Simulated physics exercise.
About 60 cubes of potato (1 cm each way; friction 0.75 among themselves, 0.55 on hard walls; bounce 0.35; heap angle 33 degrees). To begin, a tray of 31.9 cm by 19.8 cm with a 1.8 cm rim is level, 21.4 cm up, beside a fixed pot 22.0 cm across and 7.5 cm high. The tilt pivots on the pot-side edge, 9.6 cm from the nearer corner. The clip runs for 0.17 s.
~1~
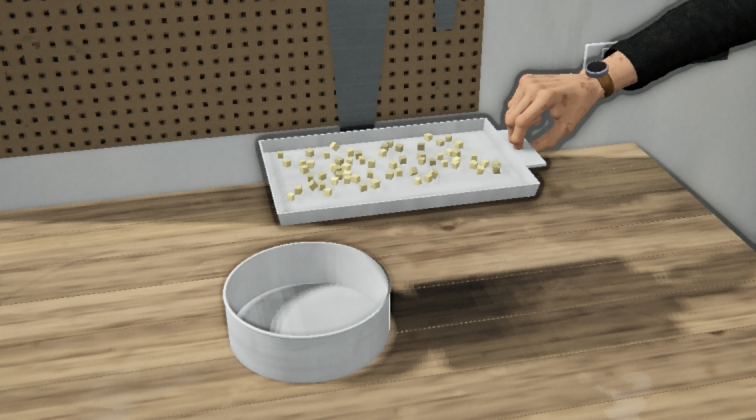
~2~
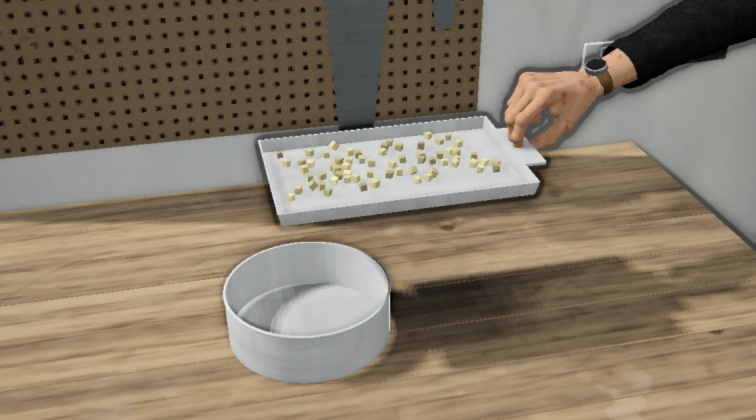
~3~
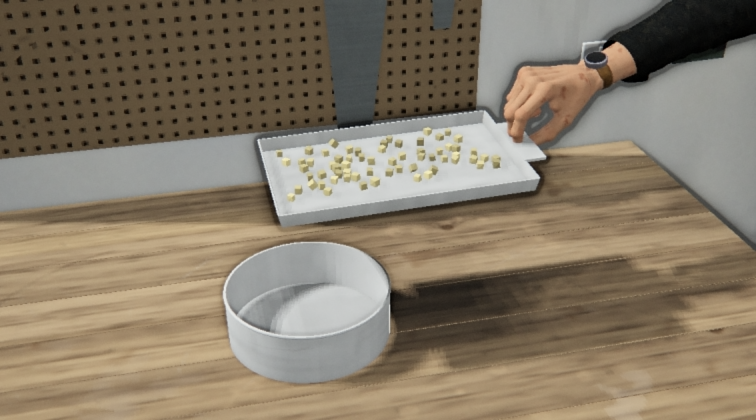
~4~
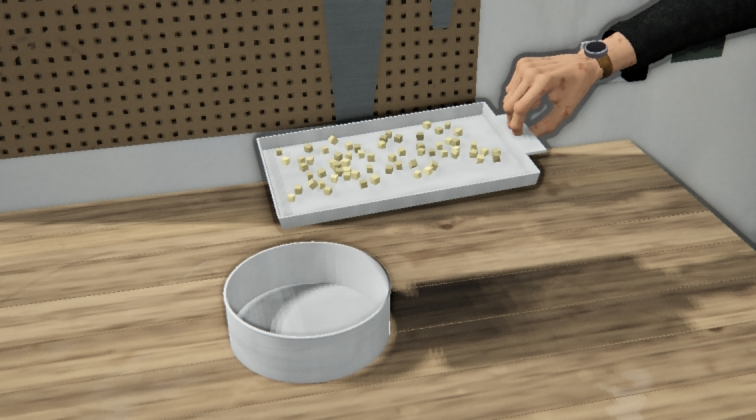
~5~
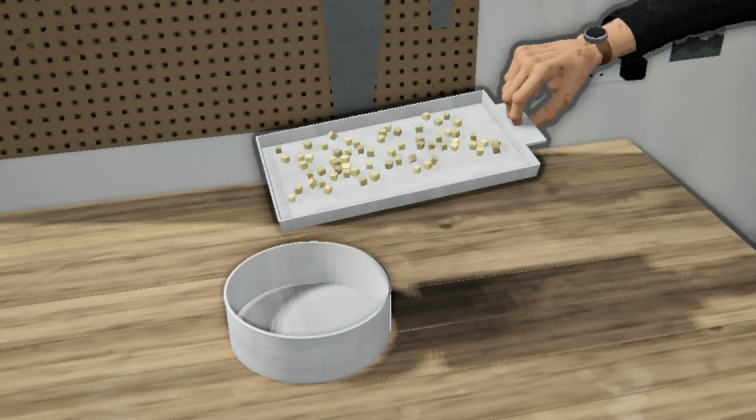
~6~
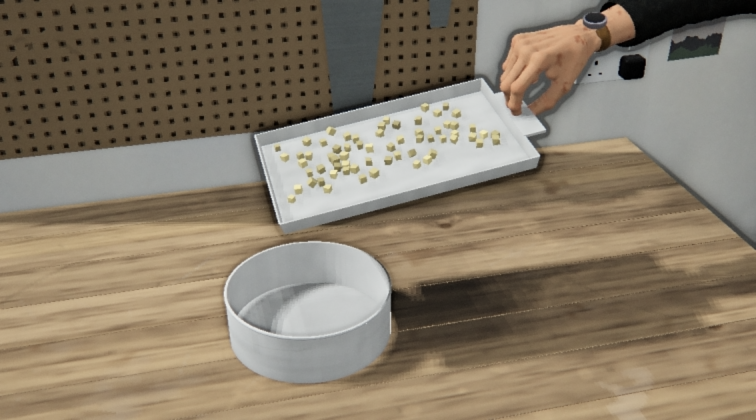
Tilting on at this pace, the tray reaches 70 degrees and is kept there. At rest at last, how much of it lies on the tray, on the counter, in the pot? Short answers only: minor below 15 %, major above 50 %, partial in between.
Tray: An intermediate fraction; counter: An intermediate fraction; pot: An intermediate fraction.
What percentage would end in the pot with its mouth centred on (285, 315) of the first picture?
70 %.
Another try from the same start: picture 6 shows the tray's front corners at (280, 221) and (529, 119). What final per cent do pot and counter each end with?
Pot 15, counter 55.
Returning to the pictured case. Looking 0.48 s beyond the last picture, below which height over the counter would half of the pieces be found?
I'd say near 24 cm.
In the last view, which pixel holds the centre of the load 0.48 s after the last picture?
The middle of the load should be at about (312, 188) by then.
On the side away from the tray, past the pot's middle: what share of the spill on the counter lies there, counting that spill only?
Some 100 per cent.
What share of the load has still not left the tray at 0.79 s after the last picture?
It comes to near 30 per cent.
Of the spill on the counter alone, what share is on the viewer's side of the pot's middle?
Some 100 per cent.
Then, 0.29 s after the last picture, tilt 40 degrees; the tray holds 100 %, the pot 0 %.
Then, 0.48 s after the last picture, tilt 60 degrees; the tray holds 100 %, the pot 0 %.
Then, 0.79 s after the last picture, tilt 70 degrees; the tray holds 30 %, the pot 30 %.
In the end, tray 25 %, counter 35 %, pot 40 %.
